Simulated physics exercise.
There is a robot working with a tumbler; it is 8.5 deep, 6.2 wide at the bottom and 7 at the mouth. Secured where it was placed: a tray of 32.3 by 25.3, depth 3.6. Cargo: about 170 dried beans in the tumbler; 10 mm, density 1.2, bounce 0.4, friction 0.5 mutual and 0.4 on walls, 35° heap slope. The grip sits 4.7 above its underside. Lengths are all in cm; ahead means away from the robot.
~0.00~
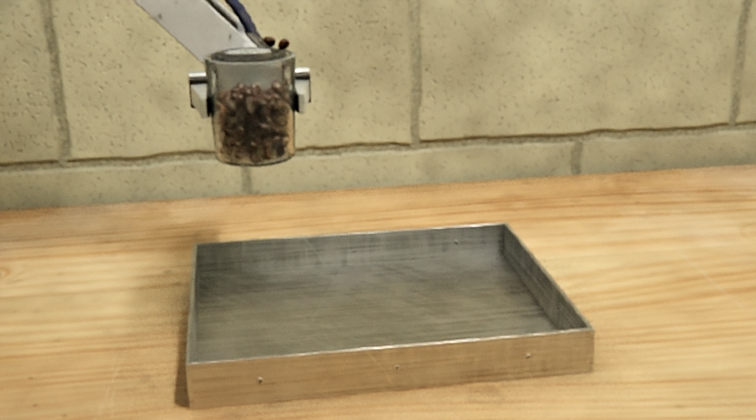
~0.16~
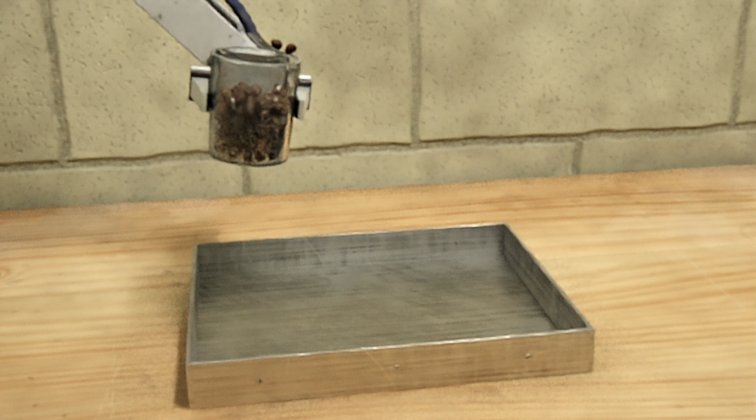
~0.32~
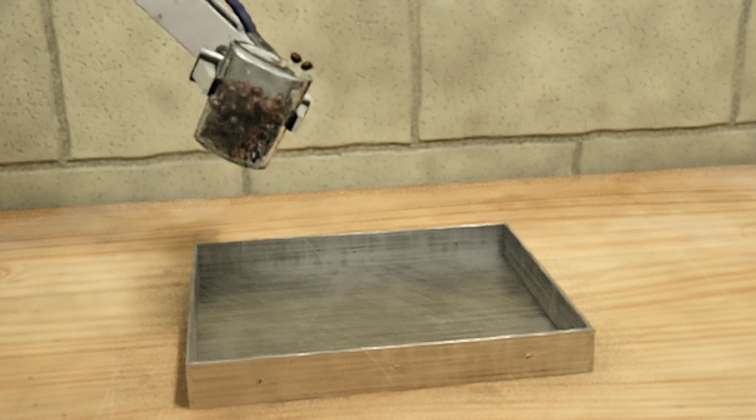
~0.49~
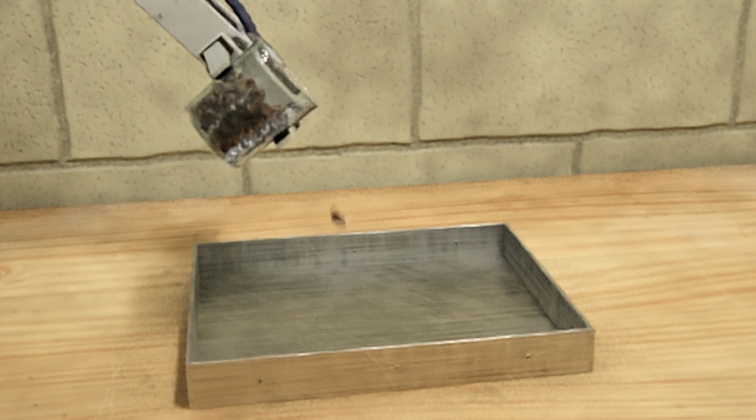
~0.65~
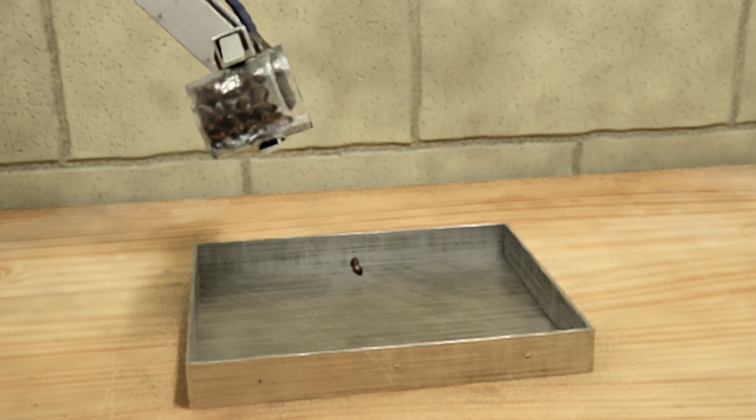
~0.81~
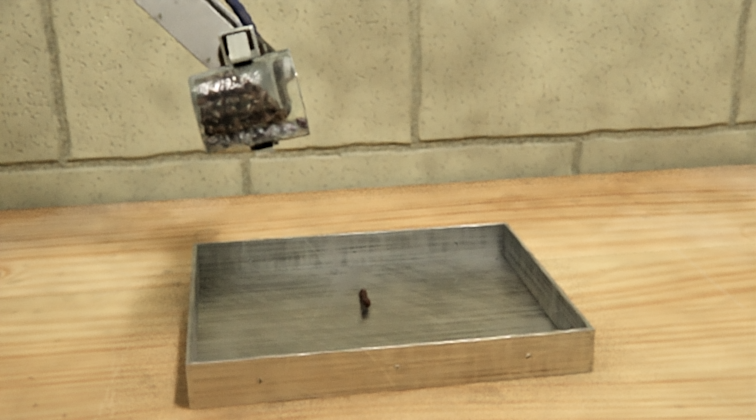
Above a shallow metal tray on a wooden table, before a block wall, a robot arm holds a clear tumbler partly filled with dark beans. The arm tips the tumbler steadily until it lies nearly sideways, and a couple of beans drop into the tray while the rest stay inside.
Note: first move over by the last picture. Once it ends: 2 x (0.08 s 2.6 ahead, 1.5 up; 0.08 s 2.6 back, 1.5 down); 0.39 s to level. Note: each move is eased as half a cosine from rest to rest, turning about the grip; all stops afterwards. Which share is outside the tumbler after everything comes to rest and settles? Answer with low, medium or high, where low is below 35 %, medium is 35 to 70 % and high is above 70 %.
High.
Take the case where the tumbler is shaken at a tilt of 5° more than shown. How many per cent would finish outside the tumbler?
About 90 percent.
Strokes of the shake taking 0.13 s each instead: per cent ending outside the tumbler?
In that case it would be near 35 percent.
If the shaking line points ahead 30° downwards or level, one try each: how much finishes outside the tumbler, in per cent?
Result: Approx. 25 % and 60 %, one try each.
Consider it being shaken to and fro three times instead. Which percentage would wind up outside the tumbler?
Roughly 85 in a hundred.
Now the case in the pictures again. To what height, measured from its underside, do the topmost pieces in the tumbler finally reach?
Top of the fill: Near 3.5 cm.
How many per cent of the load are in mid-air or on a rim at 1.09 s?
About 12 per cent.
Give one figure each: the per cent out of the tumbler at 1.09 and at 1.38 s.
Roughly 50, then 75.
After 1.09 s, tilted 79° forward, highest piece 22 above the table; 81 in the tumbler, 65 in the tray, 20 in flight or on a rim.
After 1.38 s, tilted 23° forward, highest piece 23 above the table; 128 in the tray, 38 in the tumbler.
After 1.72 s, level, highest piece 21 above the table; 128 in the tray, 38 in the tumbler.
After 2.77 s, level, highest piece 21 above the table; 128 in the tray, 38 in the tumbler.
At rest, 128 in the tray, 38 in the tumbler. That is 77 % outside the tumbler.
